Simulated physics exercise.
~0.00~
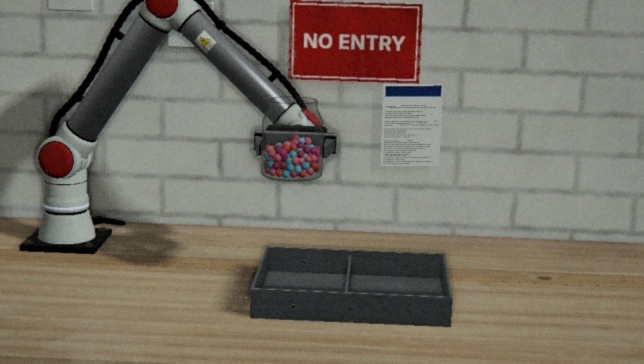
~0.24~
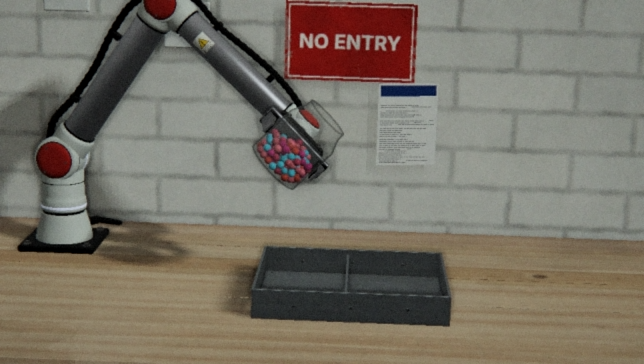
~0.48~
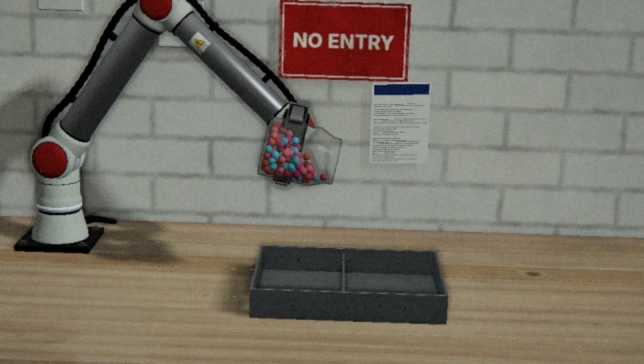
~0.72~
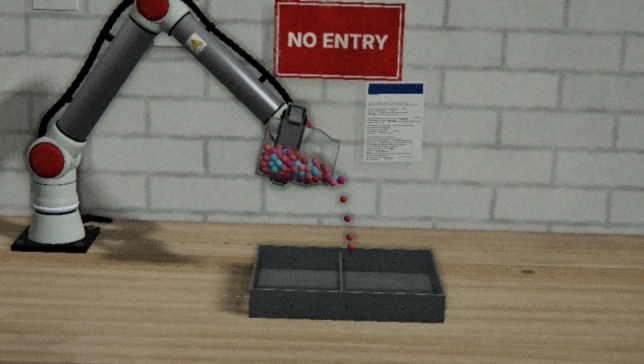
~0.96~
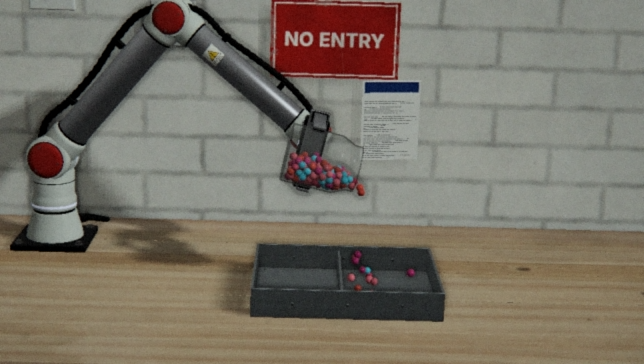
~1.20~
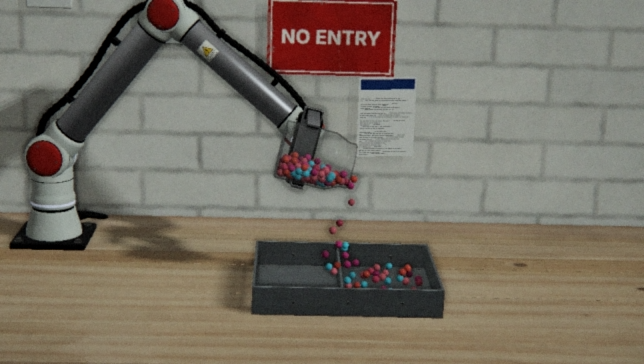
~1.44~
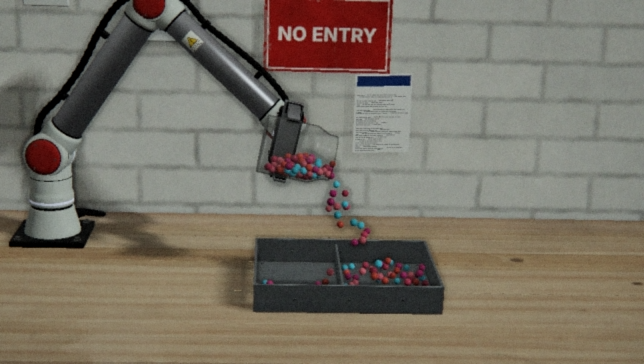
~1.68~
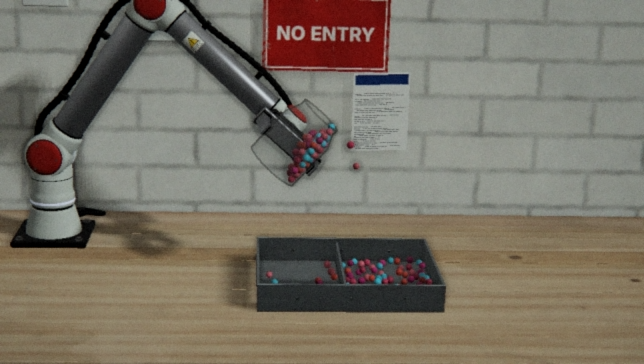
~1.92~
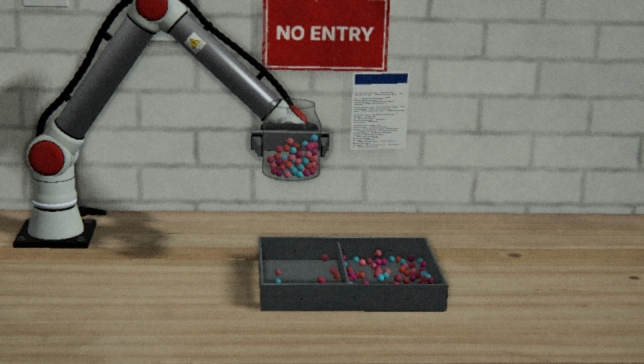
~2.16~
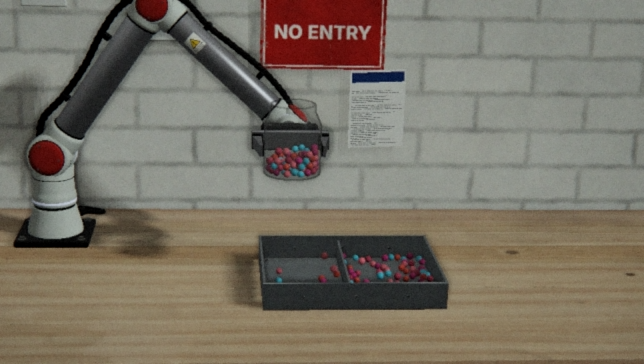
A robot arm holds a clear jar of small pink, red and blue balls above a grey tray split into two parts, on a wooden table by a brick wall. It tips the jar over towards the right until it lies on its side, and the balls slide to the mouth. A few drop out, then more tumble into the tray as the arm shifts right and back left. Most land in the right part, a few in the left. The arm turns the jar upright again, with many balls still inside and the rest scattered in the tray.
